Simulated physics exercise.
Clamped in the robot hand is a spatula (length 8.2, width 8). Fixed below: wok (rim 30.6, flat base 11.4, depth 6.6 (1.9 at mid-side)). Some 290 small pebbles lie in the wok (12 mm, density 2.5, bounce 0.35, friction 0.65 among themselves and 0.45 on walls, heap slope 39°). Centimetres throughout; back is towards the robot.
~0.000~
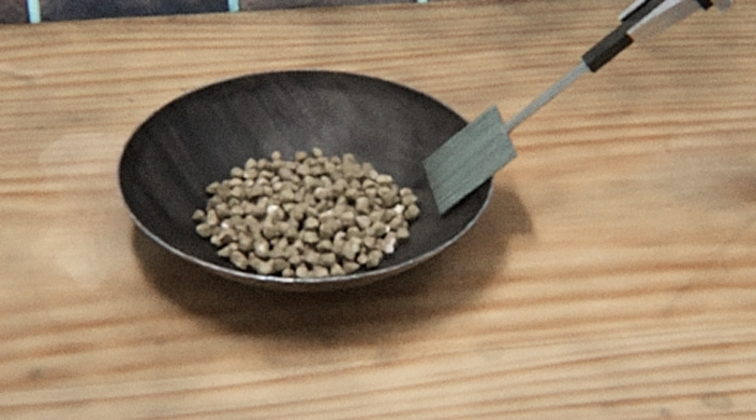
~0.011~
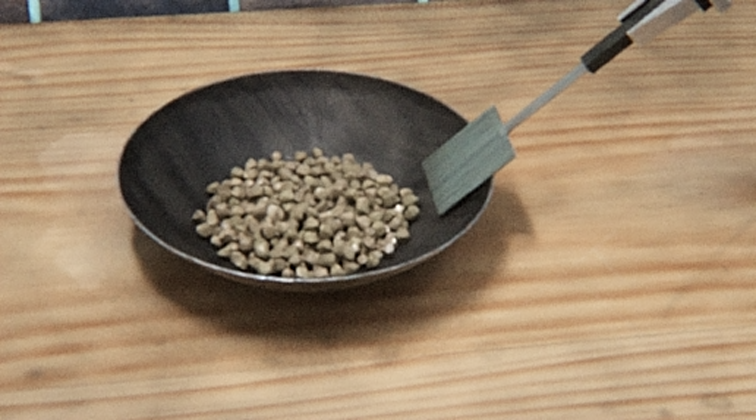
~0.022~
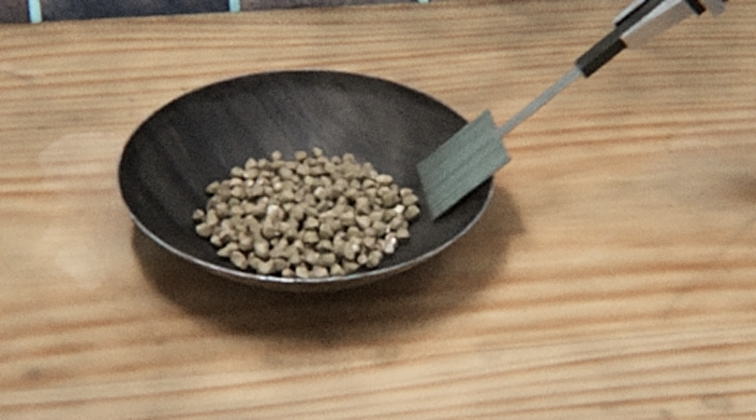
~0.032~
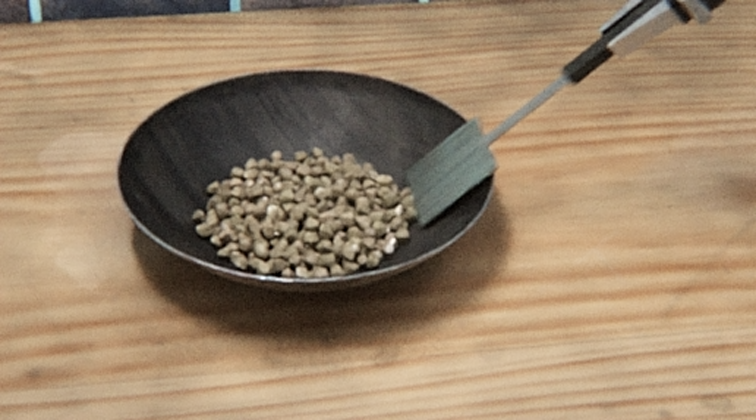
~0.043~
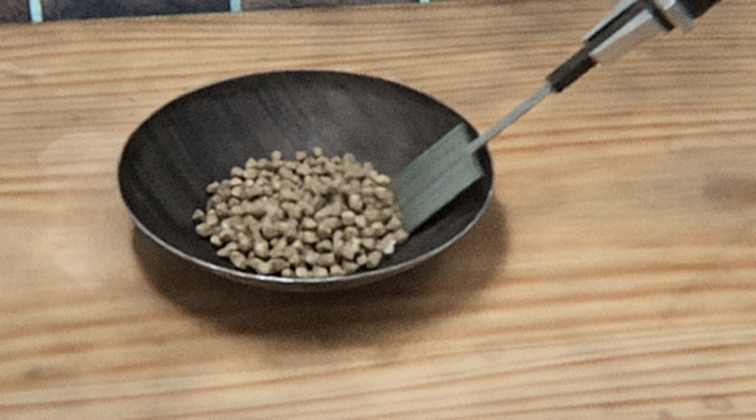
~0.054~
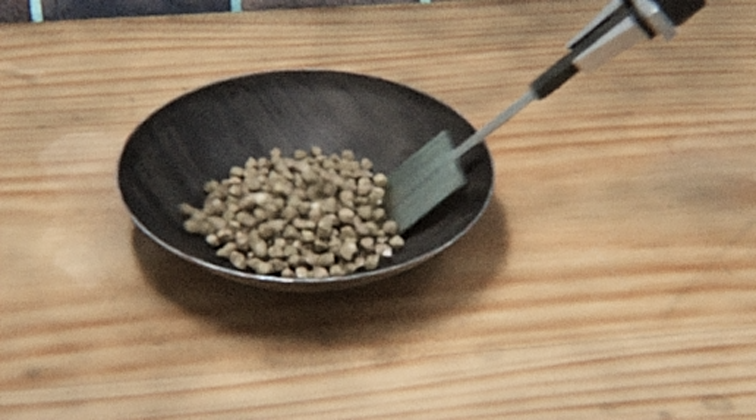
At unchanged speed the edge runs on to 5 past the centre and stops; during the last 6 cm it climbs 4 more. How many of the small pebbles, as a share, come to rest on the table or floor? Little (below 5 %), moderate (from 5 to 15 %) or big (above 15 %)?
A moderate share, from 5 to 15 %, ends on the table or floor.
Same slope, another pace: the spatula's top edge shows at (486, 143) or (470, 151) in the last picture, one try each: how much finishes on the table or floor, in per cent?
Some 0 and 0 per cent.
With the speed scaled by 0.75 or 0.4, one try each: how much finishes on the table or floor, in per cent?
Some 0 and 0 per cent.
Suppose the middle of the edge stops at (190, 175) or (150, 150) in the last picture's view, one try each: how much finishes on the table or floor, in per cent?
About 20 and 45 per cent.
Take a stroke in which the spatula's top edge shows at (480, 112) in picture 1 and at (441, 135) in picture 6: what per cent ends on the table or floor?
Some 0 per cent.
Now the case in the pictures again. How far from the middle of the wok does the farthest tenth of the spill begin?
Some 45 cm.
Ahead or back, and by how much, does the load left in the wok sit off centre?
Roughly 6.0 cm ahead.
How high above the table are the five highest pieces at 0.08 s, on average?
Roughly 6 cm.
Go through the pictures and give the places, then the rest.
The first picture shows the spatula top edge at (507, 129), sloping 42°; upper third of the load around (312, 209), from x 200 to 410, top at y 155; 291 in the wok.
The second picture shows the spatula top edge at (506, 130), sloping 42°; upper third of the load around (312, 209), from x 200 to 410, top at y 155.
The third picture shows the spatula top edge at (500, 134), sloping 42°; upper third of the load around (312, 209), from x 200 to 410, top at y 155.
The fourth picture shows the spatula top edge at (487, 141), sloping 42°; upper third of the load around (312, 209), from x 200 to 410, top at y 155.
The fifth picture shows the spatula top edge at (471, 149), sloping 42°; upper third of the load around (316, 204), from x 200 to 400, top at y 155.
The sixth picture shows the spatula top edge at (455, 156), sloping 42°; upper third of the load around (307, 203), from x 190 to 395, top at y 155; 291 in the wok.
After 0.08 s, sloping 42°, highest piece 7 above the table; 291 in the wok.
After 0.11 s, sloping 42°, highest piece 9 above the table; 291 in the wok.
After 0.32 s, sloping 42°, highest piece 8 above the table; 268 in the wok, 11 on the table or floor, 12 on the blade or in flight.
After 1.37 s, sloping 42°, highest piece 8 above the table; 268 in the wok, 23 on the table or floor.
In the end, 268 in the wok, 23 on the table or floor. That is 8 % on the table or floor.
